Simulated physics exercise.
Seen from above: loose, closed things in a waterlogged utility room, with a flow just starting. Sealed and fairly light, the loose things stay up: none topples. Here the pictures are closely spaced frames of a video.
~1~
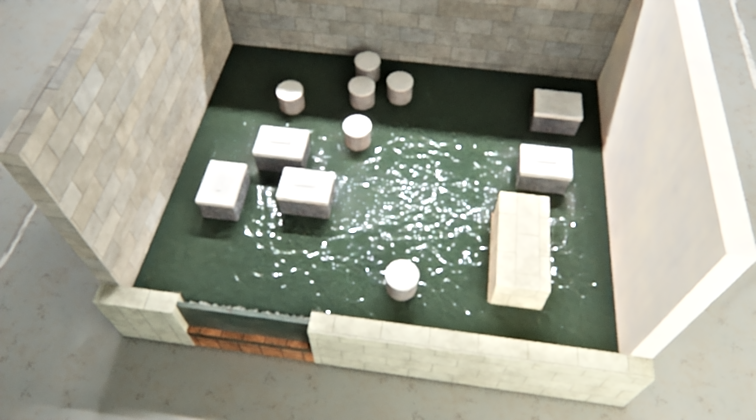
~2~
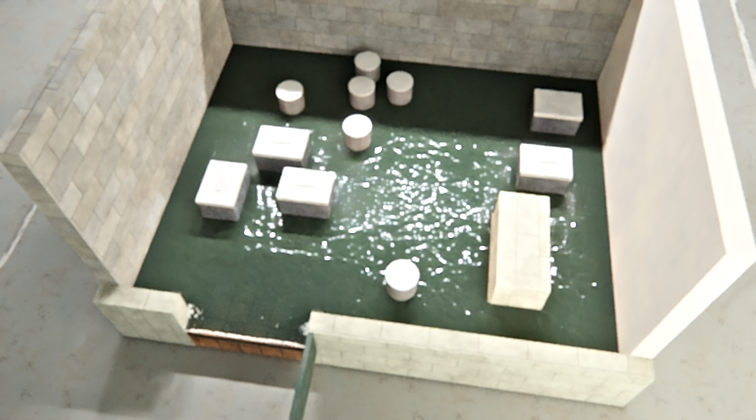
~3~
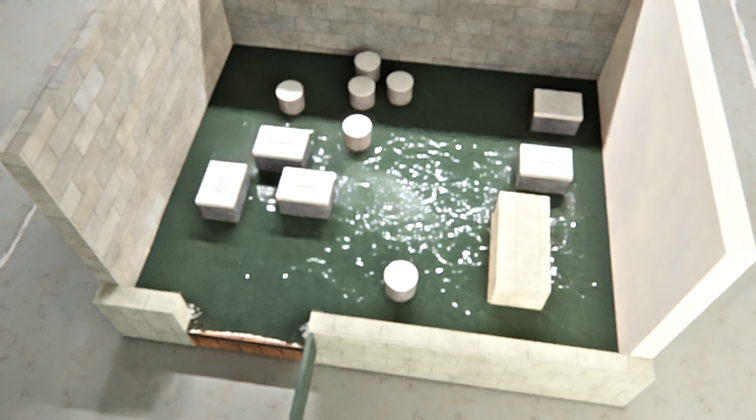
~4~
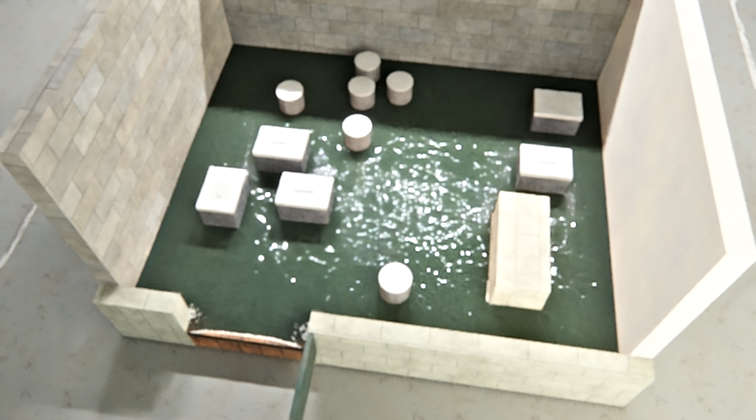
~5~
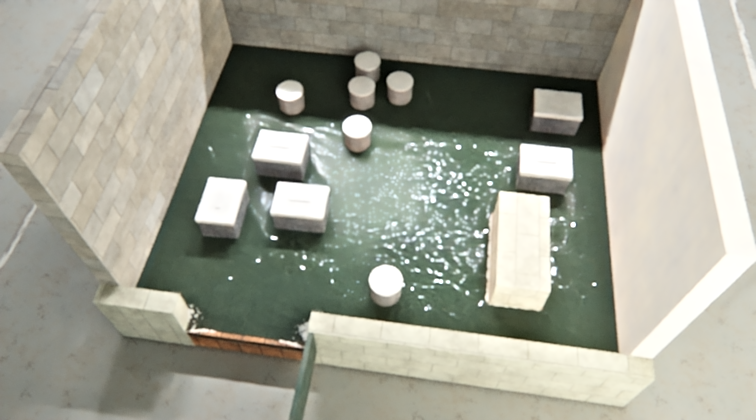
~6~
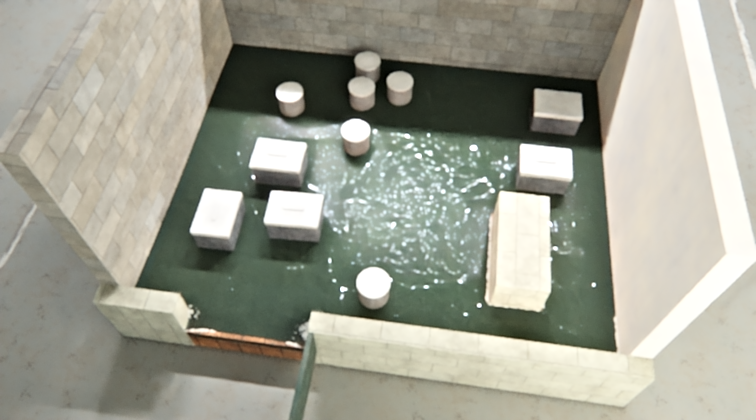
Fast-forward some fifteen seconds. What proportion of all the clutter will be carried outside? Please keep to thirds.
The share is one third to two thirds.
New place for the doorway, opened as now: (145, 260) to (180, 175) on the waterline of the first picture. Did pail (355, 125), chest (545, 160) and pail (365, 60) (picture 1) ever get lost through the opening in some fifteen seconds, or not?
Lab note - object 1: Escaped; object 2: Retained; object 3: Retained.
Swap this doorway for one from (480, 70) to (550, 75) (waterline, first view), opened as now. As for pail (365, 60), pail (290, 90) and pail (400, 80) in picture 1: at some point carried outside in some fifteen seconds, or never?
Result, in listed order: Exited / retained / exited.
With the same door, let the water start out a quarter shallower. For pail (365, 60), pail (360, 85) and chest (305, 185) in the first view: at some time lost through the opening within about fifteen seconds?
Held back, then held back, then escapes.
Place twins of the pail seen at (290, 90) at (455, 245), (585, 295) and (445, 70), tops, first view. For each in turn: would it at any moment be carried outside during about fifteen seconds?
In turn: Carried outside, inside, stays.
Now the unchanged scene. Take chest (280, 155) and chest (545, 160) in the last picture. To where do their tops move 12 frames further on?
(217, 274) and (496, 165).
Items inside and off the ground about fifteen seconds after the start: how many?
By my reckoning the number comes out at 6.
A moment on, 0 of 11 are out; 11 afloat.
Next, 3 of 11 are out; 8 afloat.
Later, 4 of 11 are out; 7 afloat.
In the end, 5 of 11 are out; 6 afloat.
